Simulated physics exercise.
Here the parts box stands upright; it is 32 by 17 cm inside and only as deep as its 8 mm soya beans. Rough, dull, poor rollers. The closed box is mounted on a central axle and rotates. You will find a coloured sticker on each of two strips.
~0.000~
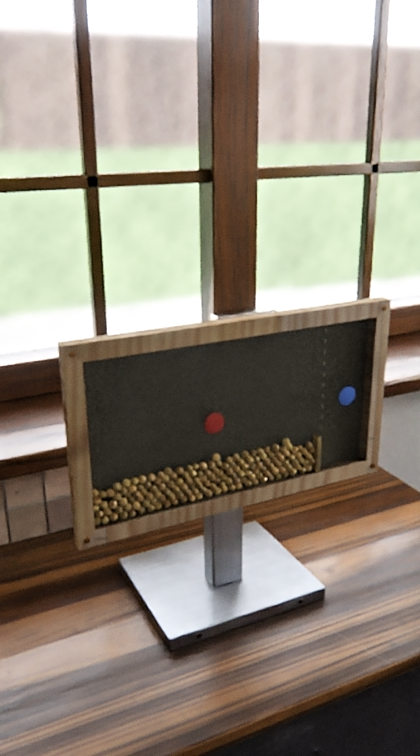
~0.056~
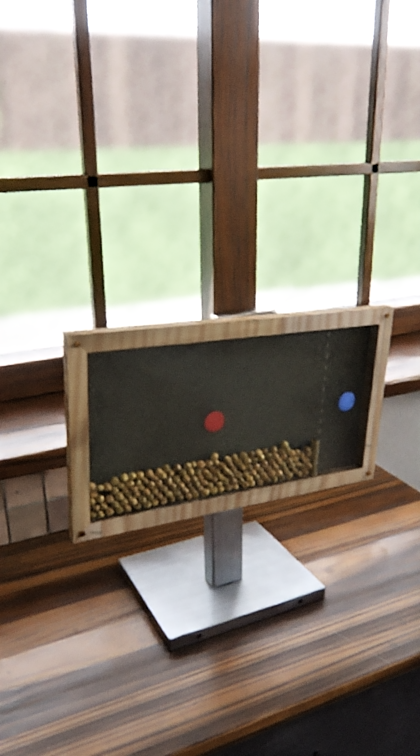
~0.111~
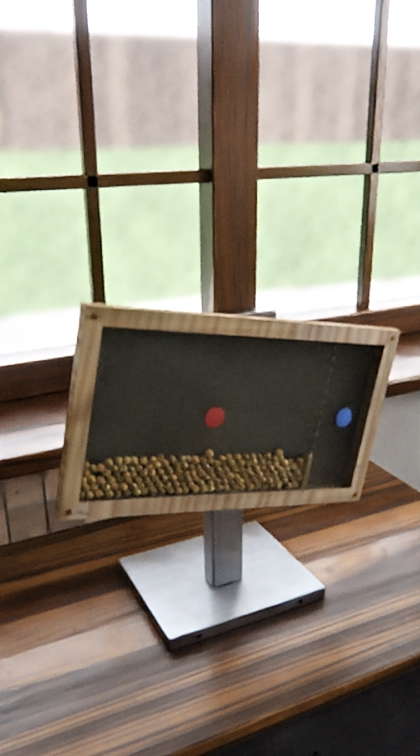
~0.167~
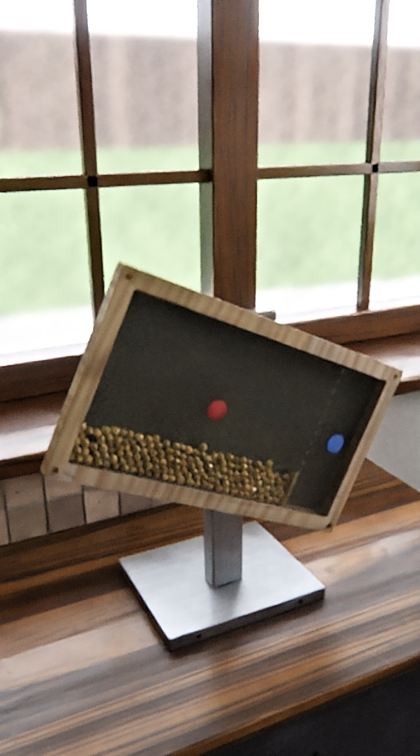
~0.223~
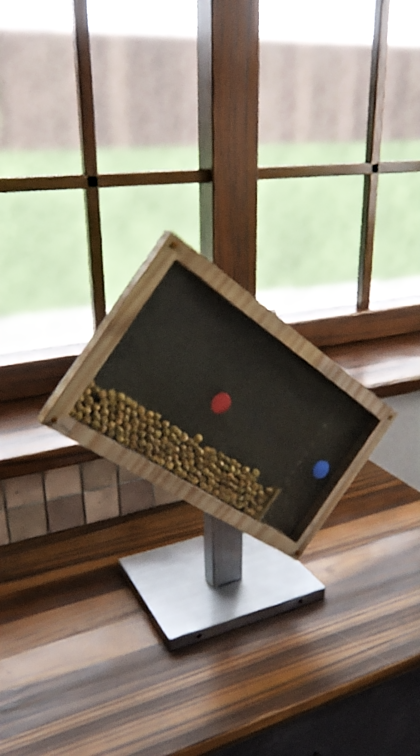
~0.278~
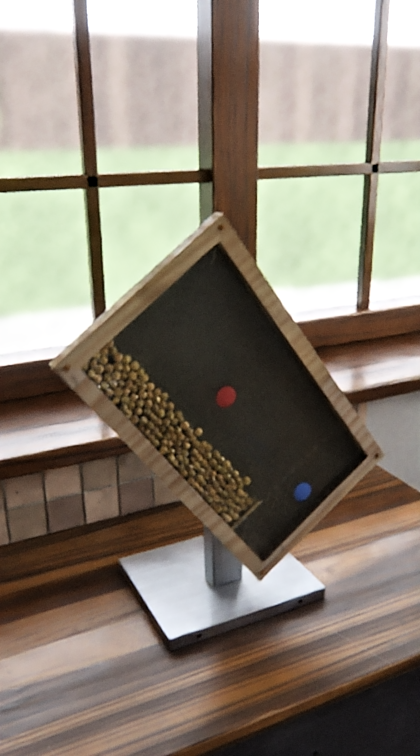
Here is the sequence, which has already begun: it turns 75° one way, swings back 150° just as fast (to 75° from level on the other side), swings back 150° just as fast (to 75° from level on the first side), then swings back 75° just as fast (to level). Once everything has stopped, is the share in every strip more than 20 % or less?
Red - more, blue - more.
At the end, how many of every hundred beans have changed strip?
I'd say something like 50 percent.
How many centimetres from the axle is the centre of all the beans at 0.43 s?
Offset approx. 5 cm left, 2 cm below.
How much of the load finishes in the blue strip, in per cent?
Something like 50 per cent finishes there.
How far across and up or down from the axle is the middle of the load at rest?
Right: About 9 cm; below: About 5 cm.
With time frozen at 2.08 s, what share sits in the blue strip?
About 65 per cent.
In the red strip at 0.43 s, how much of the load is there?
About 95 percent.
After 0.43 s, it stands 75° clockwise; the beans' middle is 5 cm left of and 2 cm below the centre; red 95 %, blue 5 %.
After 2.08 s, it stands 39° clockwise; the beans' middle is 6 cm right of and 10 cm below the centre; red 35 %, blue 65 %.
After 2.30 s, it stands level; the beans' middle is 11 cm right of and 4 cm below the centre; red 35 %, blue 65 %.
All still by 3.5 s, it stands level; red 50 %, blue 50 %.
